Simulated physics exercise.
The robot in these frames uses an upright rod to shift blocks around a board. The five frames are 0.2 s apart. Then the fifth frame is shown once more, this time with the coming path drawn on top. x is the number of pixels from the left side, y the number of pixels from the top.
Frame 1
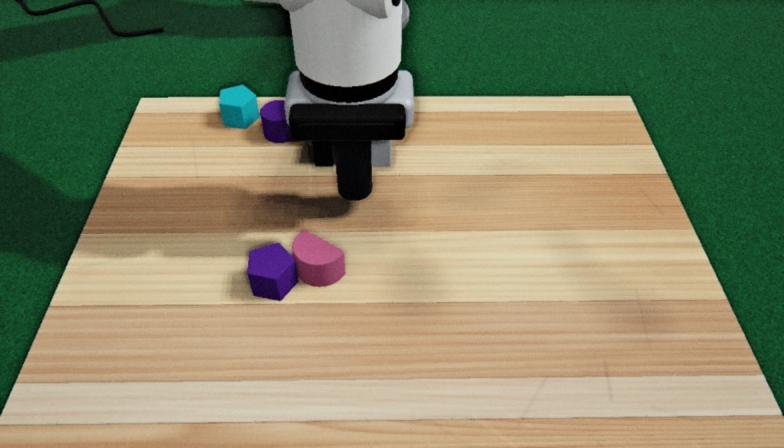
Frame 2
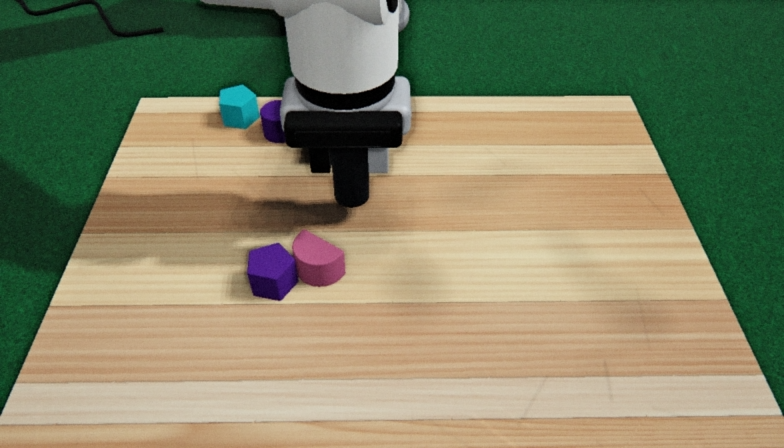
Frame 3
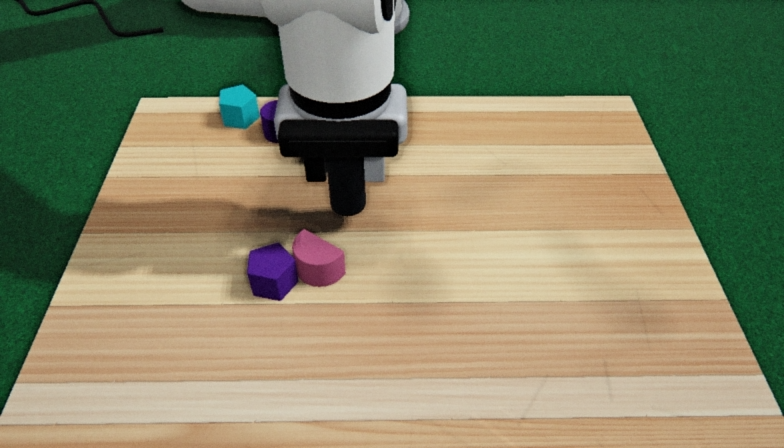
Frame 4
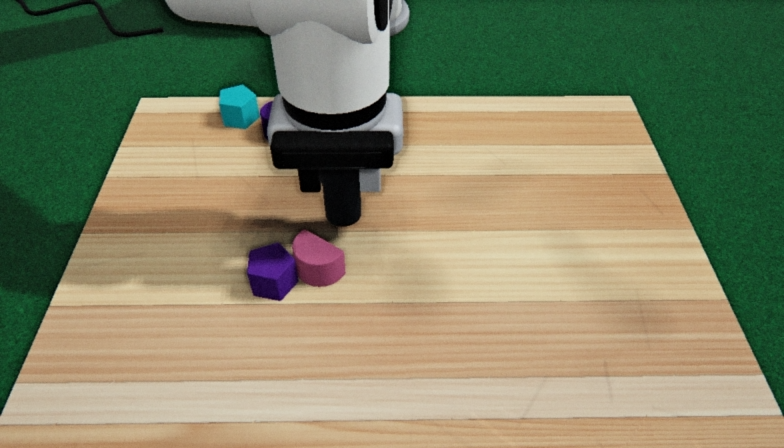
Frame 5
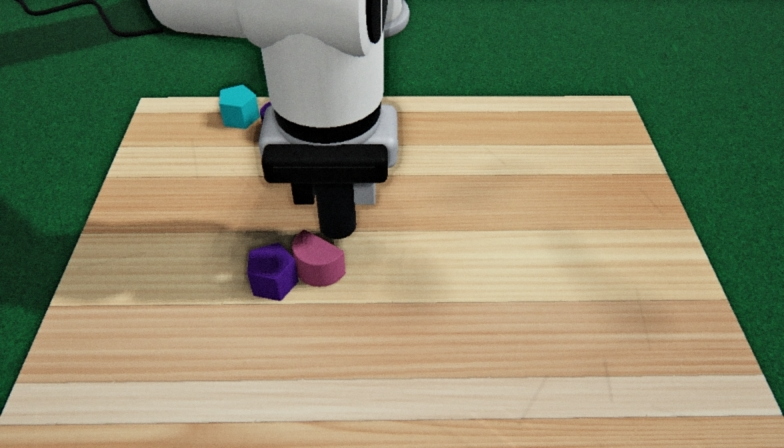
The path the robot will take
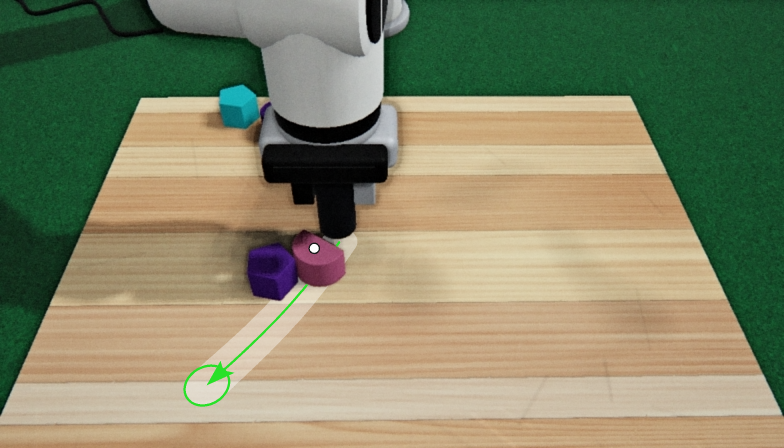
A white robot arm with a black upright rod moves slowly over a pale striped wooden board on a green surface, seen from above the near edge by a still camera. A cyan block and a partly hidden purple one sit at the far left, with a purple five-sided block beside a pink D-shaped one nearer. The rod drifts toward the viewer and slightly left, nearing the pink block, while the blocks stay still.
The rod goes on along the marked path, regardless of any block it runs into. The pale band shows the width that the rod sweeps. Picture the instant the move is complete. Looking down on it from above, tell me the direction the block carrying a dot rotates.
Its rotation is counterclockwise.
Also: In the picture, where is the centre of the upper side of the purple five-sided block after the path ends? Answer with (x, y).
The purple five-sided block ends near (231, 280).
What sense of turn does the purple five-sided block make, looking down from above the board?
Viewed from above, clockwise.
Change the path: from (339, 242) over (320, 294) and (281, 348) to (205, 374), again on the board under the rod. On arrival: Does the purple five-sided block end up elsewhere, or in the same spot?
That block will leave its spot.
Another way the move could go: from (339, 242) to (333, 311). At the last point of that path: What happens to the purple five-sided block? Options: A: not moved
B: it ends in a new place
Answer: B.
The line goes from (339, 242) via (306, 287) and (262, 334), ending at (207, 385); the dot is on the pink D-shaped block.
On the path given first. One third of the way, rod (303, 271); purple five-sided block (236, 278), turned 60° clockwise; pink D-shaped block (279, 290).
Two thirds of the way, rod (258, 319); purple five-sided block (231, 280), turned 70° clockwise; pink D-shaped block (235, 343).
At the end, rod (201, 371); purple five-sided block (231, 280), turned 70° clockwise; pink D-shaped block (181, 403), turned 40° anticlockwise.
